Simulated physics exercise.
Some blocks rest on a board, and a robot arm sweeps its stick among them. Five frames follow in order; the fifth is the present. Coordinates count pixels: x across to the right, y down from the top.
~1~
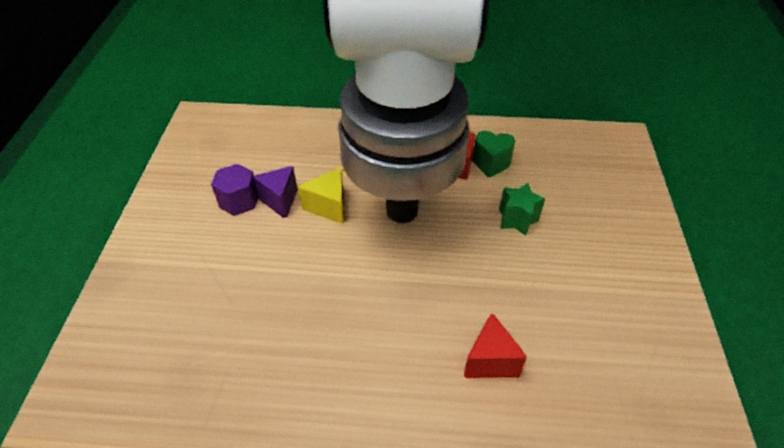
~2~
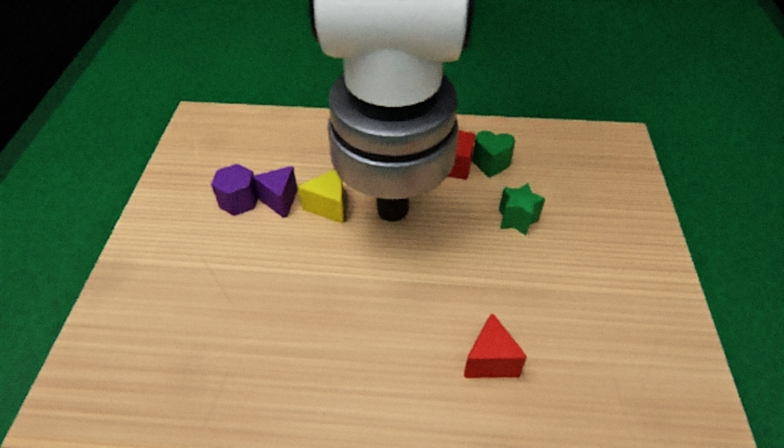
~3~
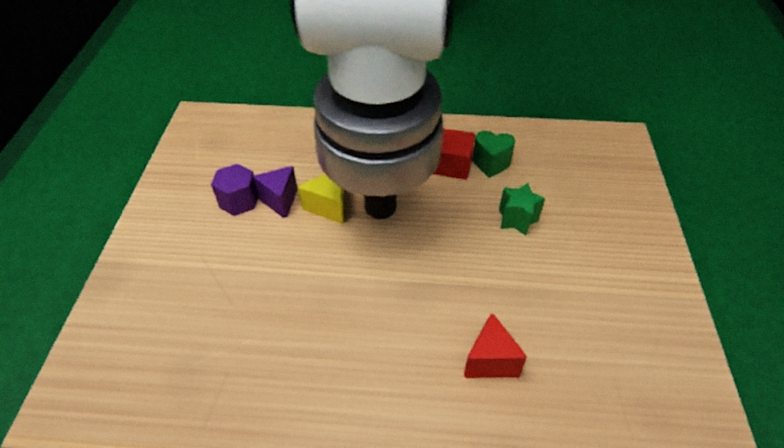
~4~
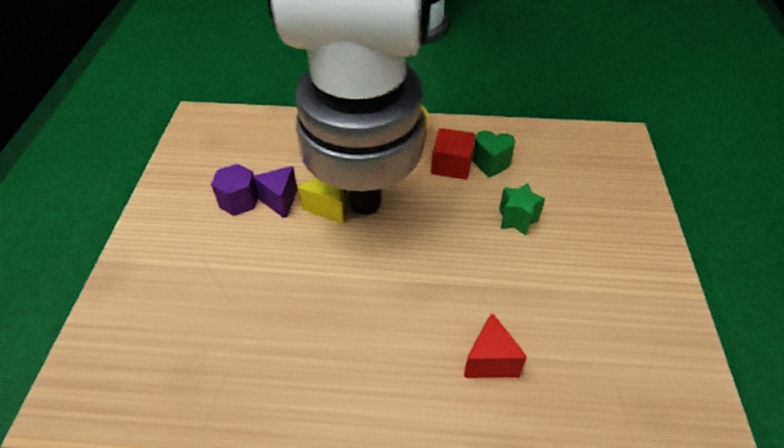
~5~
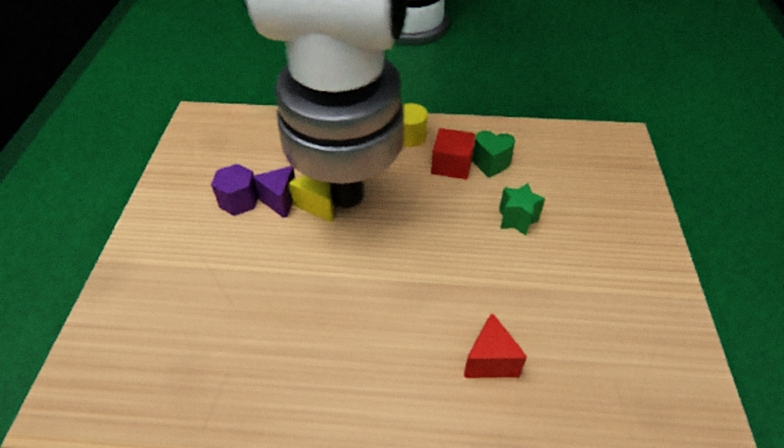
To begin with, a robot arm holds its stick over a wooden board of colourful blocks, just right of a yellow triangular block. The arm moves steadily left, uncovering a red block and then a yellow one behind it, and the stick nudges the yellow triangular block slightly left, toward the purple blocks.
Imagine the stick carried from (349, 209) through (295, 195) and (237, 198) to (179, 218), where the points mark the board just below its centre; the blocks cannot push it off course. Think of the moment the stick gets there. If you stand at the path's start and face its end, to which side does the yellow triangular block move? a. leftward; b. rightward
I'll go with a - leftward.
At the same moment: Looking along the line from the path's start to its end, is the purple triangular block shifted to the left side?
That would be a no.
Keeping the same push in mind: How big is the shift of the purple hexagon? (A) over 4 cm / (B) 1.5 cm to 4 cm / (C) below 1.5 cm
Option A.
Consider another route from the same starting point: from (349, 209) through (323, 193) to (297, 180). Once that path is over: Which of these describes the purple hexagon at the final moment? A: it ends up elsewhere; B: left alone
A (it ends up elsewhere)
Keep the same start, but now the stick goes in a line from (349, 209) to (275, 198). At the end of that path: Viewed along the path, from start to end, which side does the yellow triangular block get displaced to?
It will end up to the left.
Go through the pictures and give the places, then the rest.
In the first picture, stick tip at (402, 213); block tops, purple hexagon at (232, 177); purple triangular block at (275, 178); yellow triangular block at (326, 184).
In the second picture, stick at (393, 211); blocks unchanged.
In the third picture, stick at (380, 209); blocks unchanged.
In the fourth picture, stick at (365, 204); blocks unchanged.
In the fifth picture, stick at (348, 198); purple hexagon at (232, 177); purple triangular block at (275, 178); yellow triangular block at (317, 182).
On the path given first. One third of the way, stick at (293, 184); purple hexagon at (216, 175), turned 30° anticlockwise; purple triangular block at (250, 170), turned 25° clockwise; yellow triangular block at (263, 186), turned 25° anticlockwise.
Two thirds of the way, stick at (233, 188); purple hexagon at (187, 177), turned 35° anticlockwise; purple triangular block at (215, 159), turned 20° clockwise; yellow triangular block at (223, 198), turned 85° anticlockwise.
At the end, stick at (175, 207); purple hexagon at (143, 181); purple triangular block at (209, 158), turned 40° clockwise; yellow triangular block at (213, 203), turned 120° anticlockwise.
